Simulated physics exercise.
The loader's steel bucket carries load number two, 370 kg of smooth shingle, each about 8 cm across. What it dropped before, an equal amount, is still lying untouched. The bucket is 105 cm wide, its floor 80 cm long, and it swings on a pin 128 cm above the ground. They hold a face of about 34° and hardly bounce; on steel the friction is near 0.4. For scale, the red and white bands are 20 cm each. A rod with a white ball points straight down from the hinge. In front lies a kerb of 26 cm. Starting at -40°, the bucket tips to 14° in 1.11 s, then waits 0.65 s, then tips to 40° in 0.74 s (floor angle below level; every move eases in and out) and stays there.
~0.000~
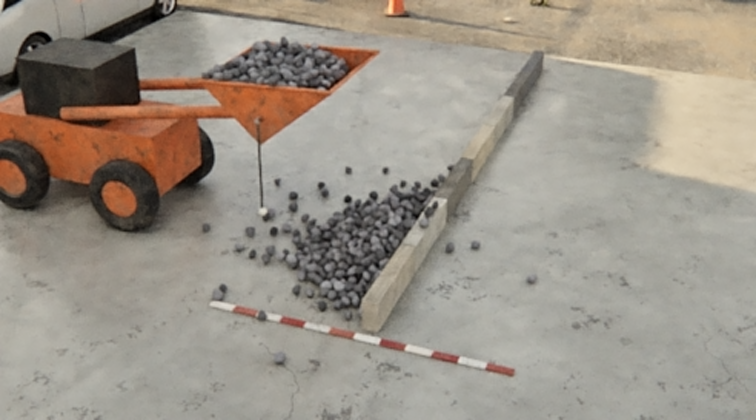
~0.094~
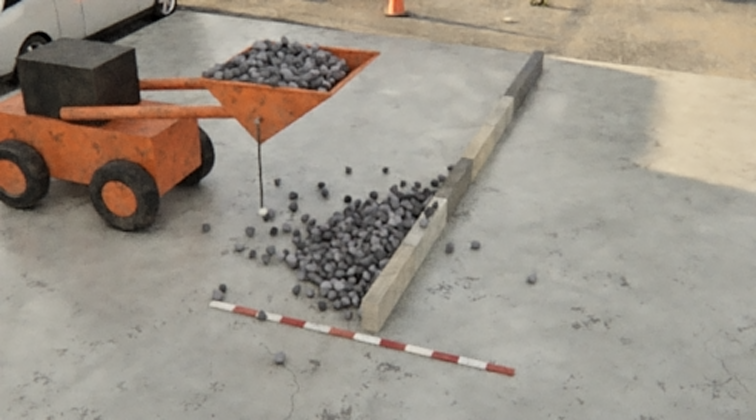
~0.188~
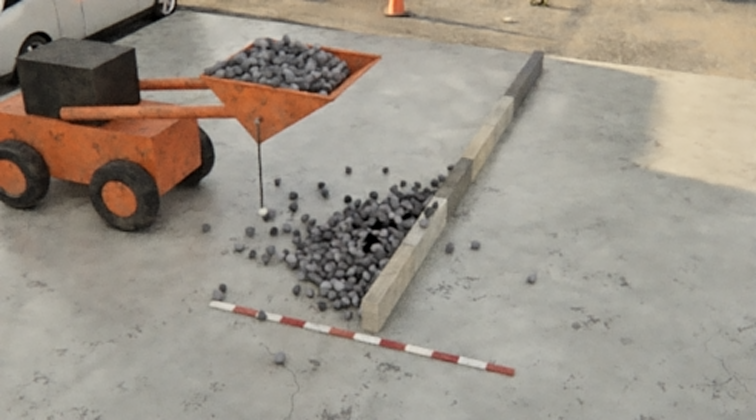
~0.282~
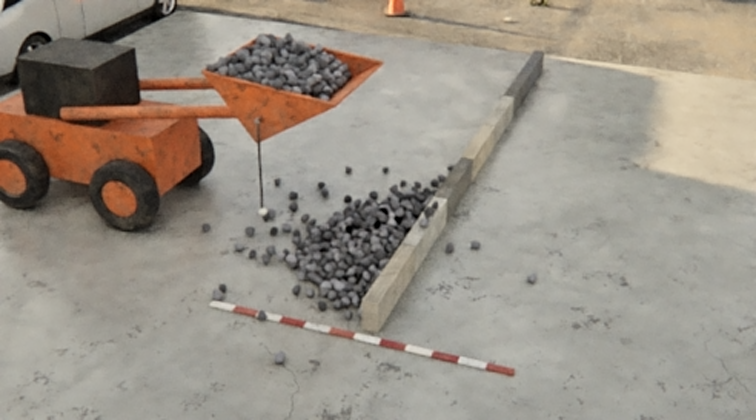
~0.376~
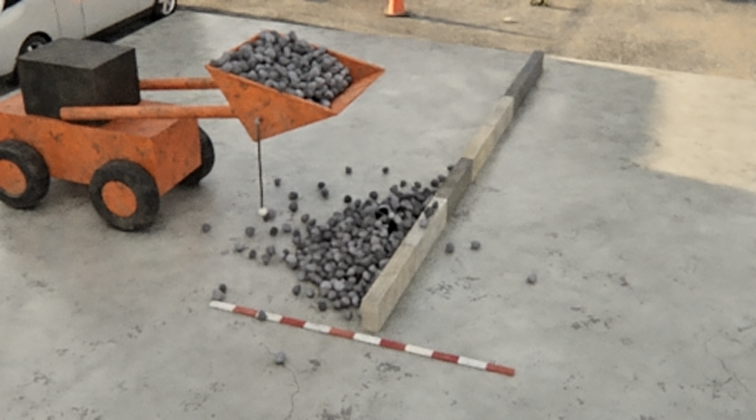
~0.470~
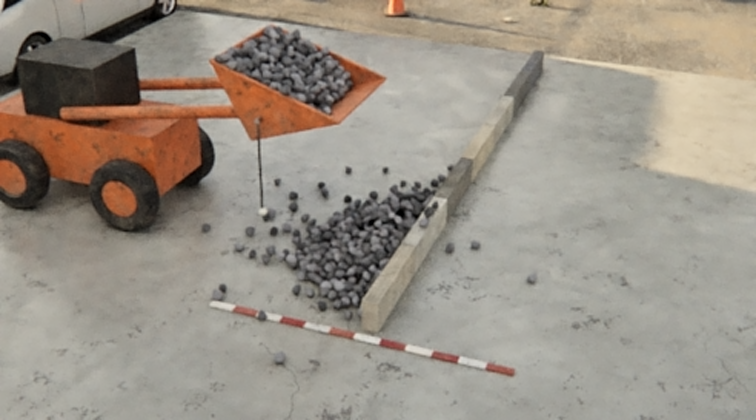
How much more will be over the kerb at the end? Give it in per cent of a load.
Some 15 per cent is added.
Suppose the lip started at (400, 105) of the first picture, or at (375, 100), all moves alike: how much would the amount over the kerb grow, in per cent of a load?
Near 95 per cent from the first place, 75 from the second.
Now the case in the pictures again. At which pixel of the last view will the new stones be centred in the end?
Their middle is at about (379, 229).
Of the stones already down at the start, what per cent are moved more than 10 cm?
About 10 per cent.
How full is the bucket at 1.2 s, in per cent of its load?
About 95 per cent.
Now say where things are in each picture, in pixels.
The first picture shows lip at (331, 93), floor tilted -40°, highest stones at (280, 49). The earlier load is highest near (404, 219), 29 cm above ground level, 100 % on this side of the kerb, 1 % over the kerb.
The second picture shows lip at (332, 95), floor tilted -39°, highest stones at (281, 49); the stones move at 0.1 m/s on average.
The third picture shows lip at (334, 99), floor tilted -36°, highest stones at (275, 47); the stones move at 0.2 m/s on average.
The fourth picture shows lip at (336, 106), floor tilted -31°, highest stones at (270, 42); the stones move at 0.2 m/s on average.
In the fifth picture, the bucket is at -26°, its lip at (338, 114); the top of the load is at (269, 39); the stones move at 0.3 m/s on average.
In the sixth picture, the bucket is at -19°, its lip at (339, 123); the top of the load is at (268, 36); the stones move at 0.3 m/s on average.
After 0.8 s the floor is at 5°; in per cent of one load, 100 in the bucket, 100 on this side of the kerb, 1 over the kerb; the foremost stones are at (442, 241).
After 1.2 s the floor is at 14°; in per cent of one load, 93 in the bucket, 107 on this side of the kerb, 1 over the kerb; the foremost stones are at (442, 241).
After 3.0 s the floor is at 40°; in per cent of one load, 0 in the bucket, 185 on this side of the kerb, 15 over the kerb; the foremost stones are at (562, 286).
After 5.5 s the floor is at 40°; in per cent of one load, 0 in the bucket, 184 on this side of the kerb, 16 over the kerb; the foremost stones are at (563, 300). Net gain over the kerb, 15.
